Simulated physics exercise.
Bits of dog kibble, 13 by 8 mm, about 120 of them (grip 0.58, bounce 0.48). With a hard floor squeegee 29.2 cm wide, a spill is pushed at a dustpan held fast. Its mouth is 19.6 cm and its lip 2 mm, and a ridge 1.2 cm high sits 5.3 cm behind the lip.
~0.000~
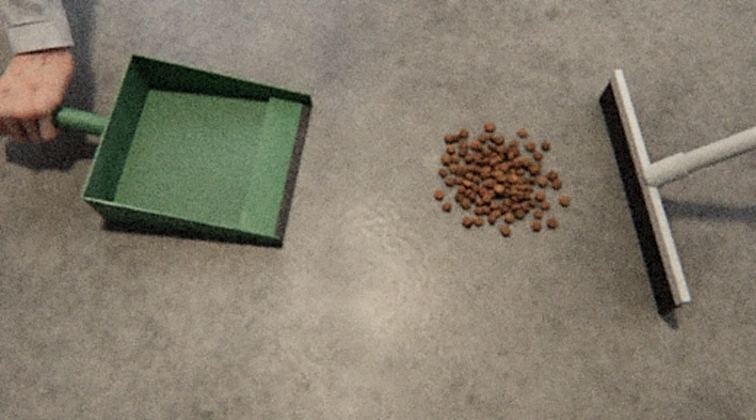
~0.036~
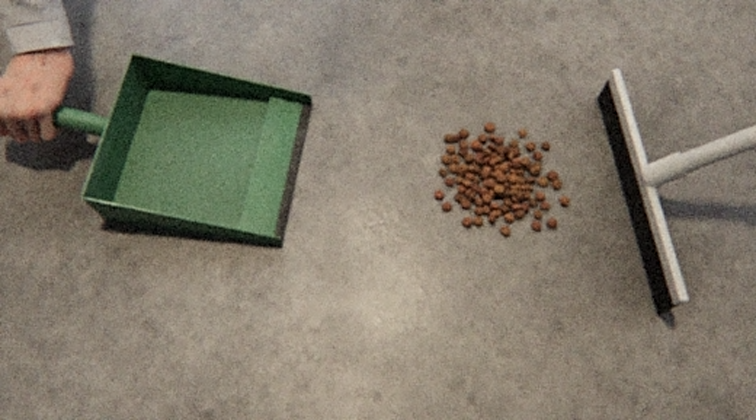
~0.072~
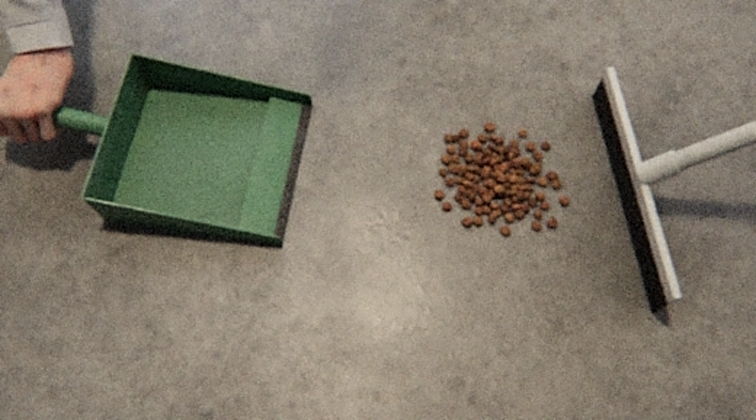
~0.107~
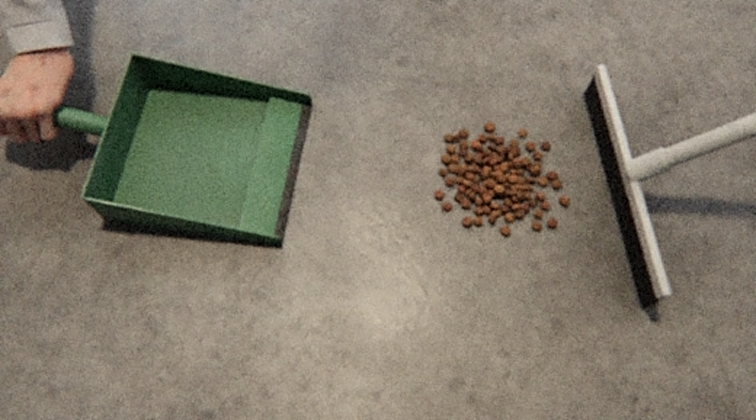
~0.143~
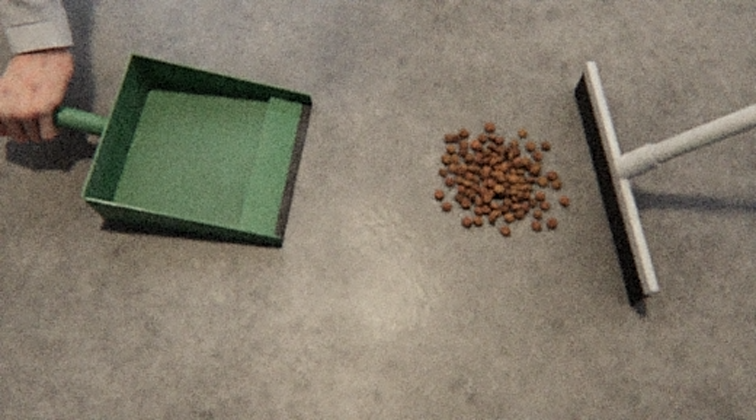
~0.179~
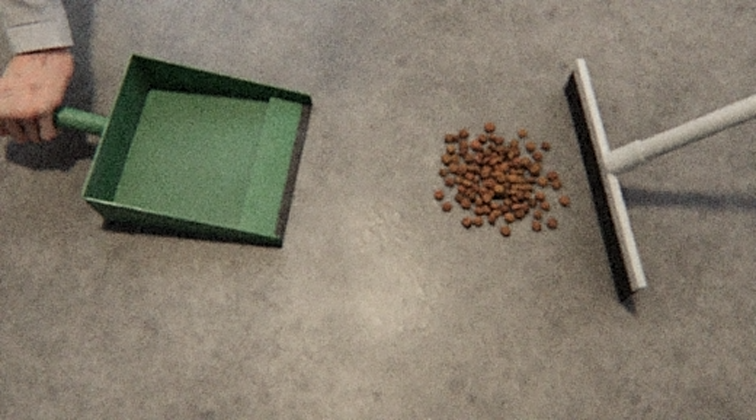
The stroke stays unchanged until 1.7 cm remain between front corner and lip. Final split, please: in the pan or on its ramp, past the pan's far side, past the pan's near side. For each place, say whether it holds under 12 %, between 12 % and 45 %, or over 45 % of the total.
In order: In the pan or on its ramp: A small amount; past the pan's far side: A fair amount; past the pan's near side: A small amount.
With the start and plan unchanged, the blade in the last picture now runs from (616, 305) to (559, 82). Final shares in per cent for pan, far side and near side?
Pan 15 % / far 0 % / near 10 %.
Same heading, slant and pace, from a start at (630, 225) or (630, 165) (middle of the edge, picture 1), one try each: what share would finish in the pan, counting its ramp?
The two tries give about 5 % and about 0 %.
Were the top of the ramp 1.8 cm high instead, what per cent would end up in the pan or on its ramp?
In that case roughly 0 percent.
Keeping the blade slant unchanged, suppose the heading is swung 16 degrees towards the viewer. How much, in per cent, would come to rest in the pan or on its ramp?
5 per cent.
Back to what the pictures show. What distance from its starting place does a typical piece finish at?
That distance is around 20 cm.
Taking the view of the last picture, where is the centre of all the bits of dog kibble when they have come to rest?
Approximately (334, 148) in the last view.
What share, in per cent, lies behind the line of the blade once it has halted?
Estimate: About 5 %.
Then, at 0.60 s, middle of the blade 22 cm from the lip; 0 % over the lip, far side 5 %, near side 0 %.
After 0.87 s, middle of the blade 12 cm from the lip; 0 % over the lip, far side 15 %, near side 0 %.
After 1.25 s, middle of the blade 5 cm from the lip; 0 % over the lip, far side 20 %, near side 0 %.
In the end, at 1.5 s, pan 0 %, far side 20 %, near side 0 %, in front of the lip or behind the blade 80 %.
